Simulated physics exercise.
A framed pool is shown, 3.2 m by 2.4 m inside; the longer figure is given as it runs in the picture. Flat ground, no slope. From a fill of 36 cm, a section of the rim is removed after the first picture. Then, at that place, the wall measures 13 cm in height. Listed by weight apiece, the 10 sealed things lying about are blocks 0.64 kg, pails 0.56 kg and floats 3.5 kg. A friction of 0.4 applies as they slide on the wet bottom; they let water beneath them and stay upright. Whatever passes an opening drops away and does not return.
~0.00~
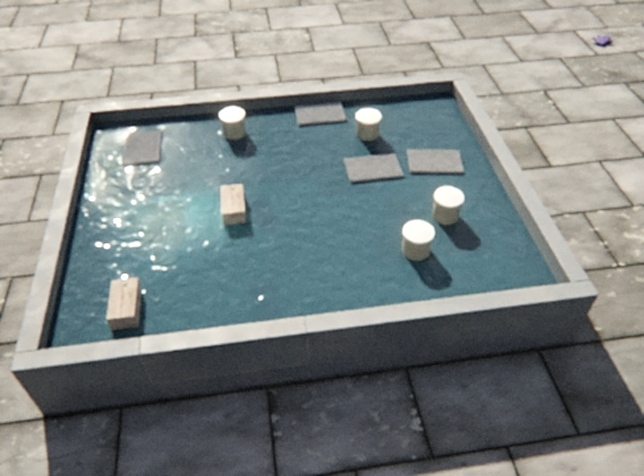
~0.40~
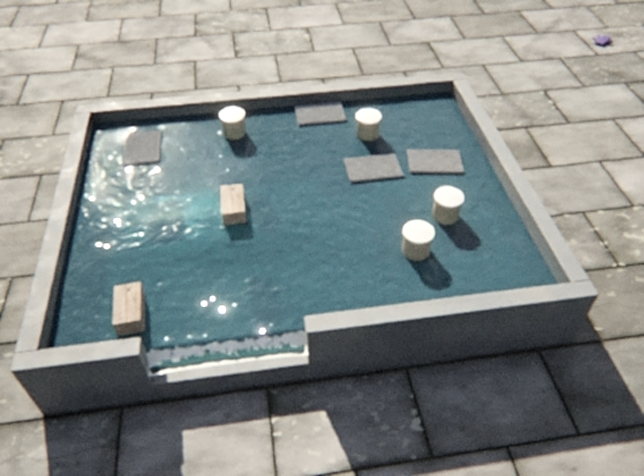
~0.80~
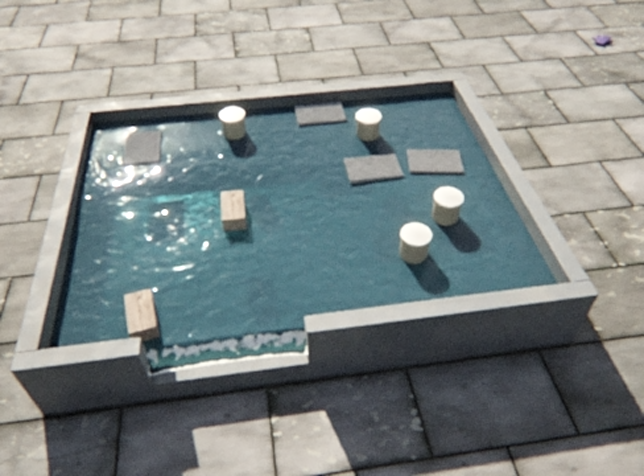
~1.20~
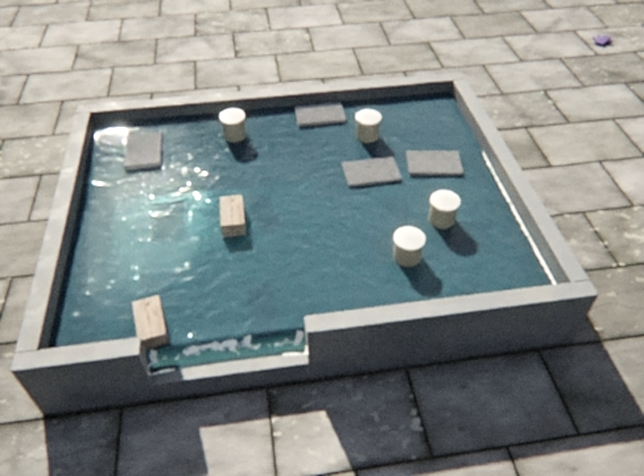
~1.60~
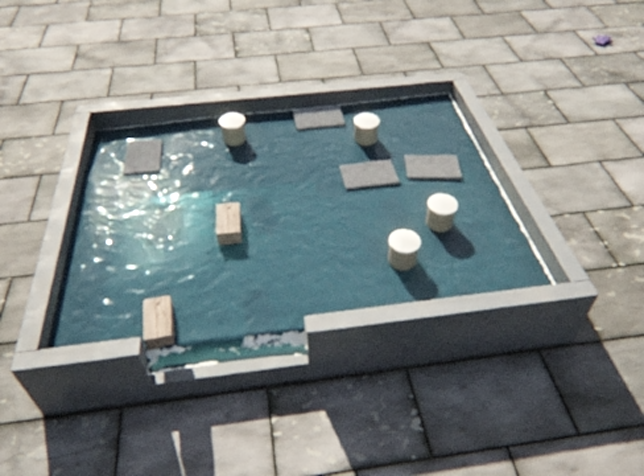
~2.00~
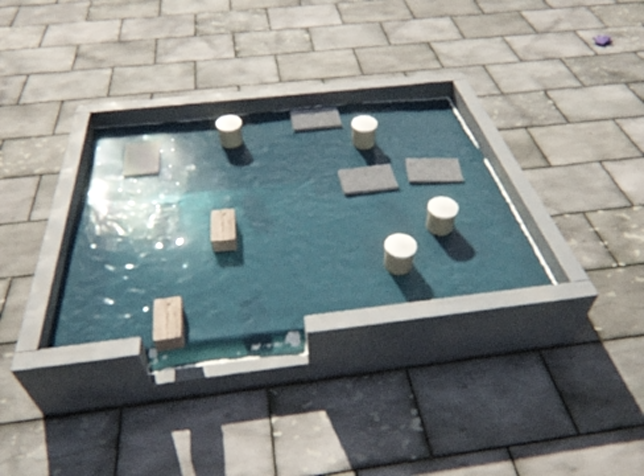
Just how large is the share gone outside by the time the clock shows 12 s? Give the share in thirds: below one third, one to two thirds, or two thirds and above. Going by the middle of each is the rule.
Below one third.
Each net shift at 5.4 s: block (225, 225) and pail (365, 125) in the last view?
80 cm; 20 cm.
After 2.8 s 0 of 10 are out; 10 afloat.
After 5.4 s 1 of 10 are out; 9 afloat.
After 8.0 s 2 of 10 are out; 8 afloat.
After 12.0 s 2 of 10 are out; 8 afloat.
